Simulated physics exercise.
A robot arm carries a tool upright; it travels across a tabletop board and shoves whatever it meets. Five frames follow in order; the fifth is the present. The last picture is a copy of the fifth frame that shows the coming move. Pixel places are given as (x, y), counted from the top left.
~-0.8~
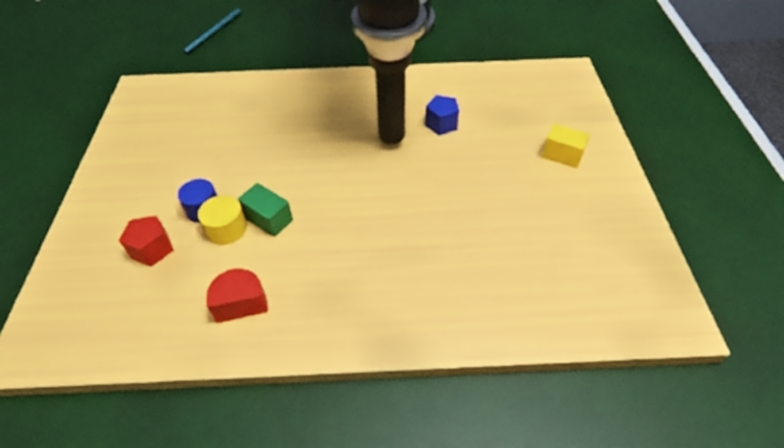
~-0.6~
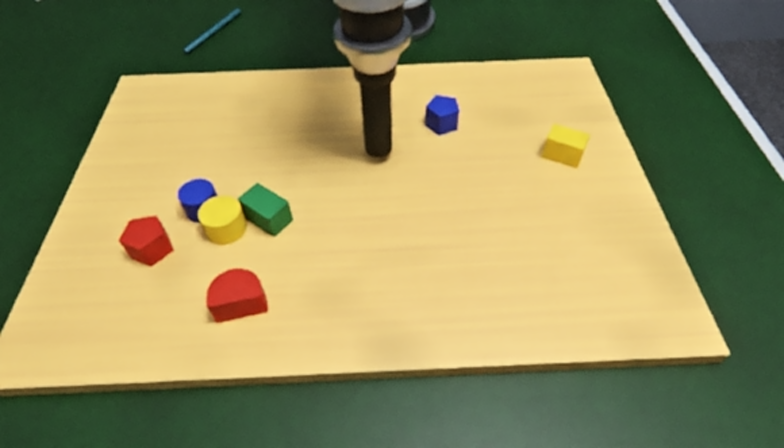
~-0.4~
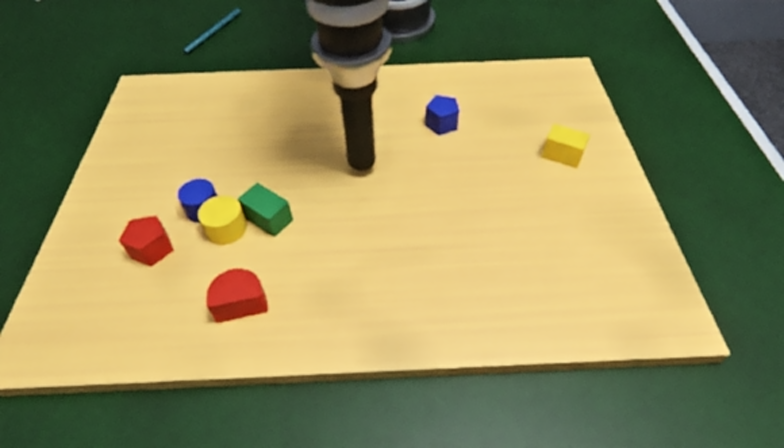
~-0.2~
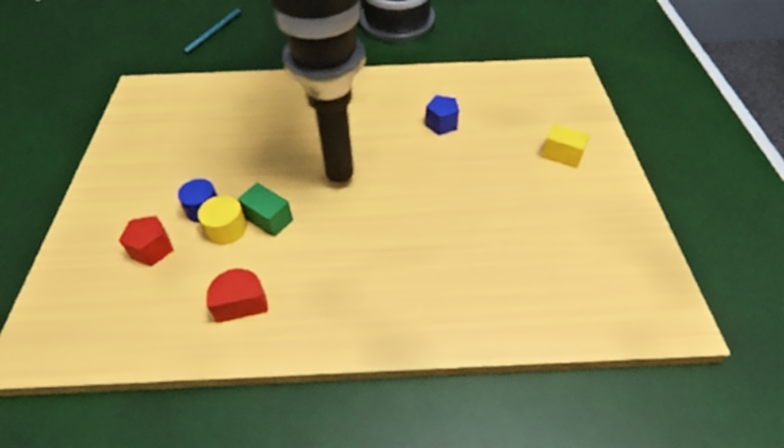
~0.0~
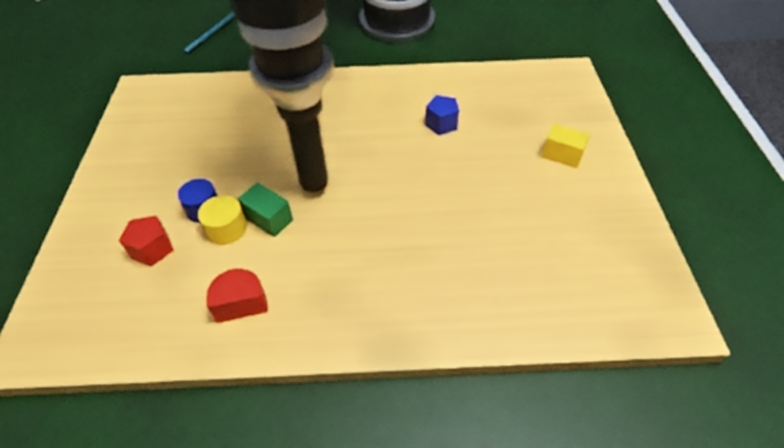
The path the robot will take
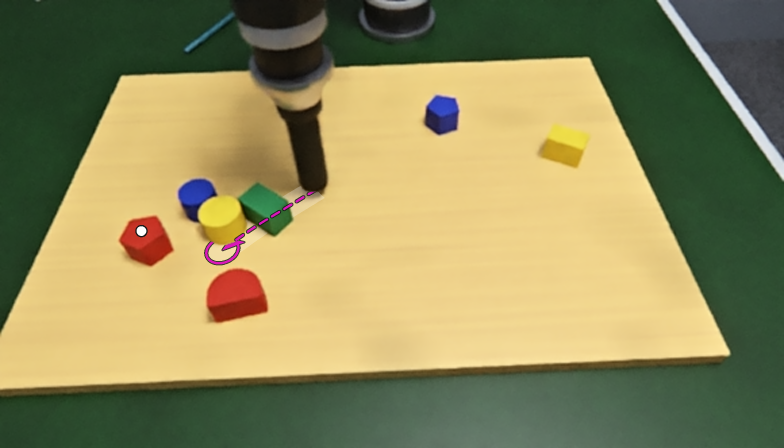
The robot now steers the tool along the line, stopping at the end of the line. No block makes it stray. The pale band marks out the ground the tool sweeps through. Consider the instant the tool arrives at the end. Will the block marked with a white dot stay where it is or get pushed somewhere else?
Answer: Moved.
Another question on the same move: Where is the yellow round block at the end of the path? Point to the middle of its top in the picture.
Its top middle: (143, 246).
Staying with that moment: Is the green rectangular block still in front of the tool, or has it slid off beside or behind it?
It keeps leading.
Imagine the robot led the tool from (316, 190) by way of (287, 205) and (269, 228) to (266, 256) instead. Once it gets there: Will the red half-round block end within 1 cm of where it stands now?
My answer is yes.
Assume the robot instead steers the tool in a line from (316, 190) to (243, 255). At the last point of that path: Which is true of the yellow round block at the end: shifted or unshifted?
It gets moved.
The line goes from (316, 190) by way of (286, 208) and (254, 228) to (222, 250); the dot is on the red five-sided block.
What follows on the original path. One third of the way, tool at (283, 201); yellow round block at (215, 212); green rectangular block at (254, 204), turned 15° clockwise.
Two thirds of the way, tool at (251, 221); red five-sided block at (136, 232); yellow round block at (179, 227); green rectangular block at (216, 221), turned 40° clockwise.
At the end, tool at (219, 244); red five-sided block at (110, 235), turned 50° clockwise; blue round block unmoved; yellow round block at (143, 246); green rectangular block at (182, 244), turned 40° clockwise.
